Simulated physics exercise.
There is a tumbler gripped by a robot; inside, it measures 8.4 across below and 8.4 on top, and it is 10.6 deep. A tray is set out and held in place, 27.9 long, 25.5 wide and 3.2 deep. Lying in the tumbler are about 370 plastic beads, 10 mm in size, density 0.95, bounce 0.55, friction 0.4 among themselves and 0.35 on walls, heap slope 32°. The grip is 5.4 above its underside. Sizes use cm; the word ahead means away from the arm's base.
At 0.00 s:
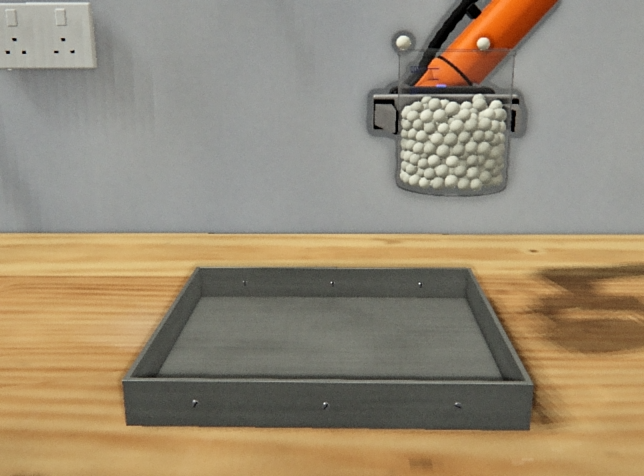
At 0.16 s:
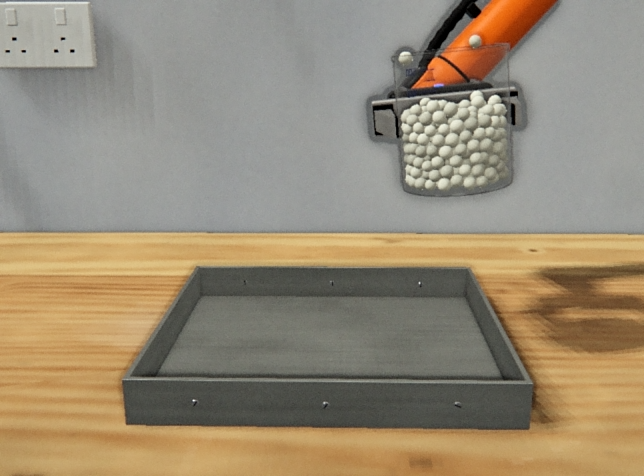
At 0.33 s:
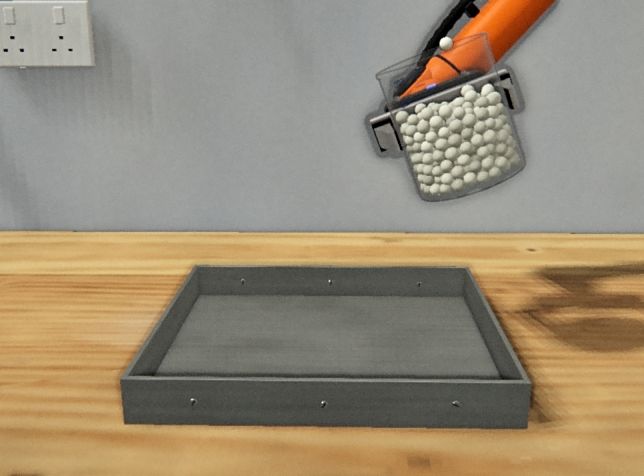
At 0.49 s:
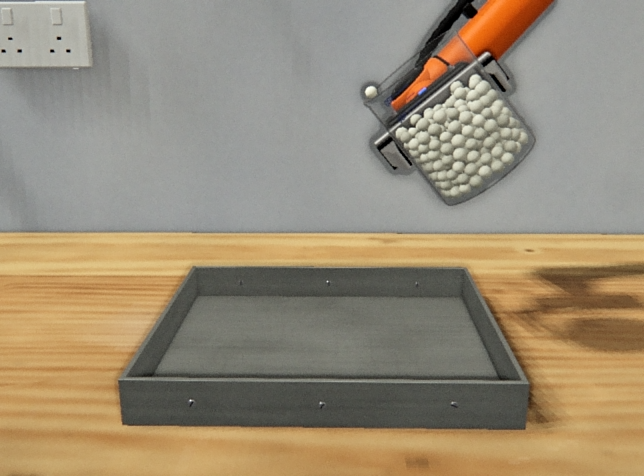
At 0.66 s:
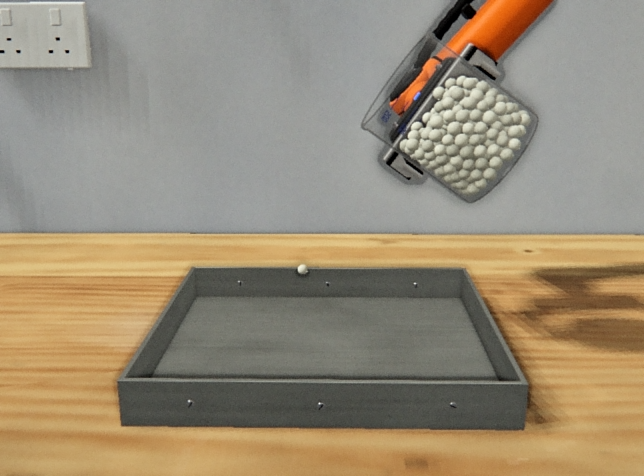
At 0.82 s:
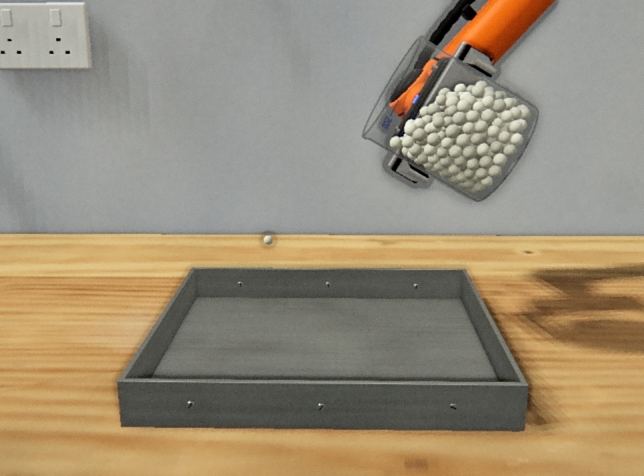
Orange robot arm tilting a clear tumbler of white beads leftward above a grey tray, a single bead dropping and bouncing.
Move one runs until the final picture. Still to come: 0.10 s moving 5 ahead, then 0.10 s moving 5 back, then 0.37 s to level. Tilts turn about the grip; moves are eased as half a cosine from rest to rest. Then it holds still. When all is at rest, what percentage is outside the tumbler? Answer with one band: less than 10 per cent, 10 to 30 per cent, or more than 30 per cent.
10 to 30 per cent.
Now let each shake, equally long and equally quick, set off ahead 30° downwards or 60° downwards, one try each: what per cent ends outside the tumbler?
Estimates, in order: 5 % then 0 %.
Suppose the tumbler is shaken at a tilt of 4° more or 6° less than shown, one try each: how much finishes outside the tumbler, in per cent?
I'd expect close to 25 and then 15 per cent.
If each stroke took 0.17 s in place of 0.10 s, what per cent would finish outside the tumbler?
Roughly 5 percent would.
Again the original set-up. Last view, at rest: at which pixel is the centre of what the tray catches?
Centre estimate: About (270, 338).
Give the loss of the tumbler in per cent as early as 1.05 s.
So far around 15 % is out.
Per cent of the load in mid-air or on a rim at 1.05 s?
Estimated fraction: Near 14 %.
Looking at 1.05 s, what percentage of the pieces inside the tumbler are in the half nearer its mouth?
Roughly 45 per cent.
After 1.05 s, tilted 59° forward, highest piece 24 above the table; 317 in the tumbler, 1 in the tray, 51 in flight or on a rim.
After 1.28 s, tilted 13° forward, highest piece 25 above the table; 295 in the tumbler, 66 in the tray, 3 on the table or floor, 5 in flight or on a rim.
After 1.59 s, level, highest piece 23 above the table; 295 in the tumbler, 61 in the tray, 13 on the table or floor.
After 2.64 s, level, highest piece 23 above the table; 295 in the tumbler, 61 in the tray, 13 on the table or floor.
In the end, 295 in the tumbler, 61 in the tray, 13 on the table or floor. That is 20 % outside the tumbler.
